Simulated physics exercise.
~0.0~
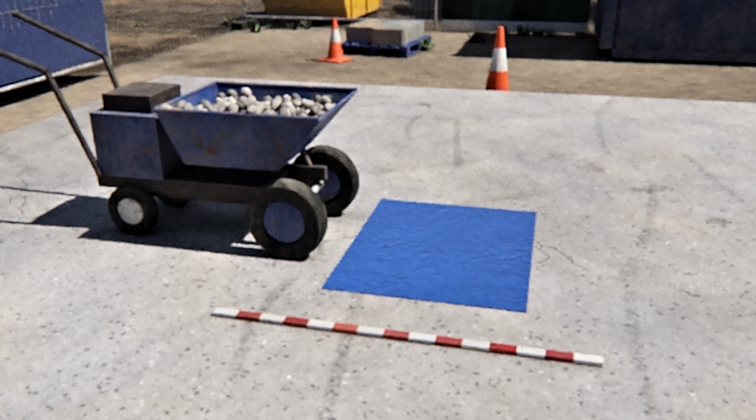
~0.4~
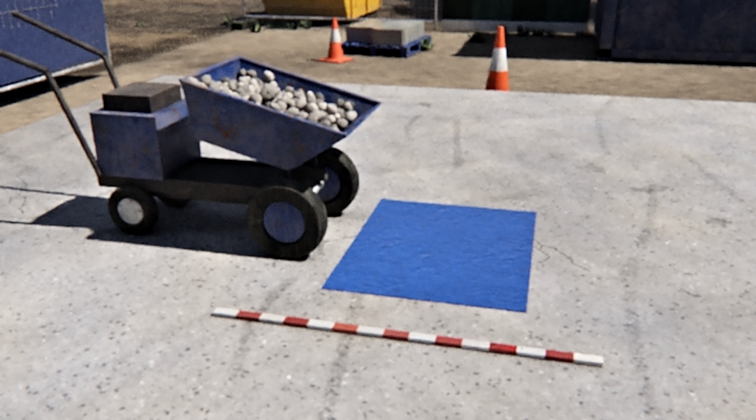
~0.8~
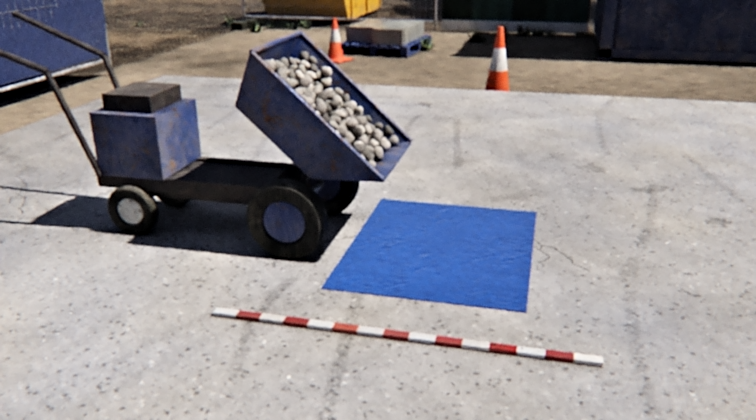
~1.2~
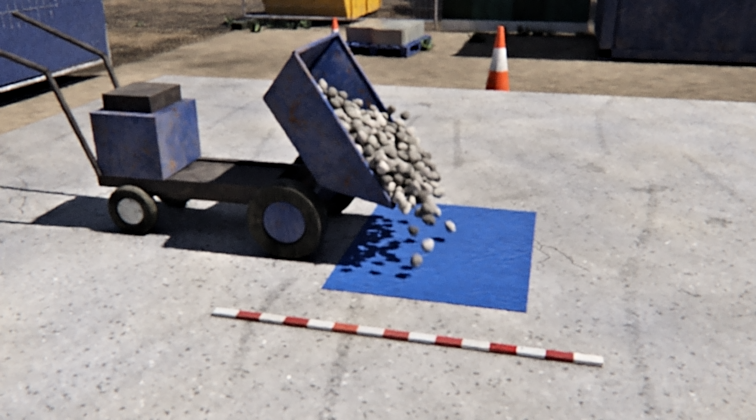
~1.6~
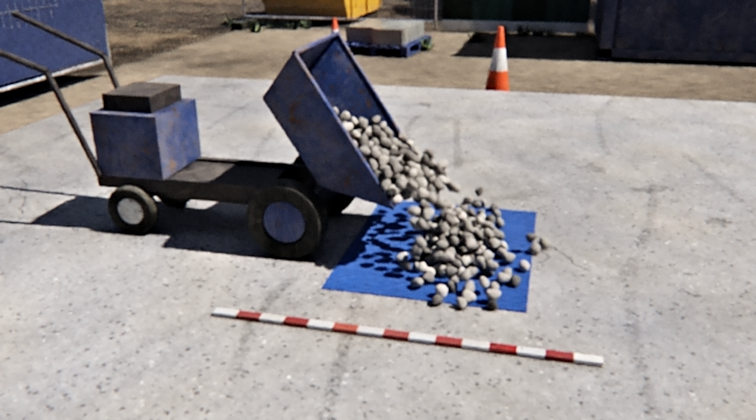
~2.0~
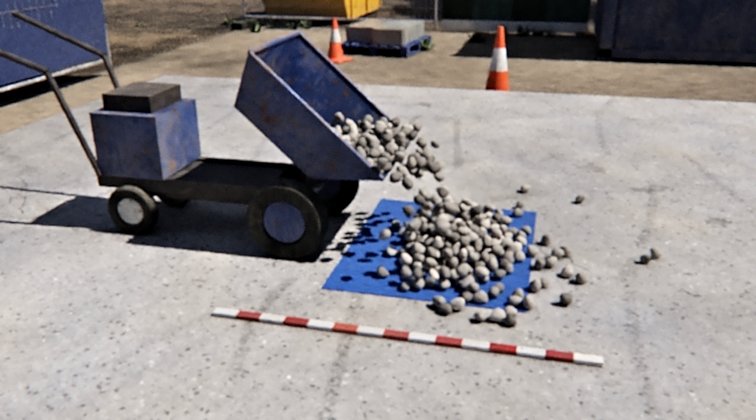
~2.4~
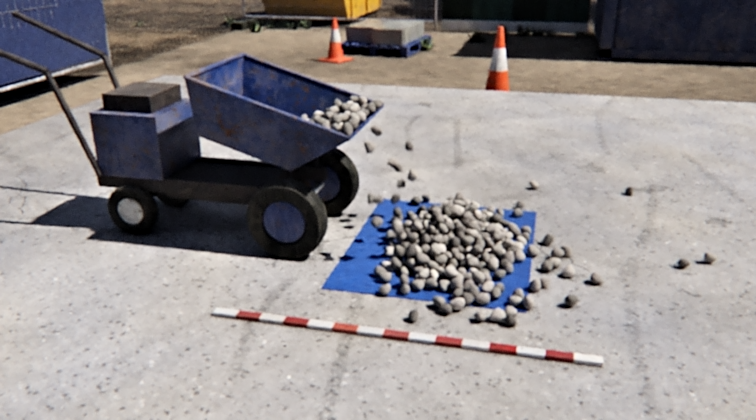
A blue skip tips cobbles onto a blue sheet, then lowers partway, still holding some.
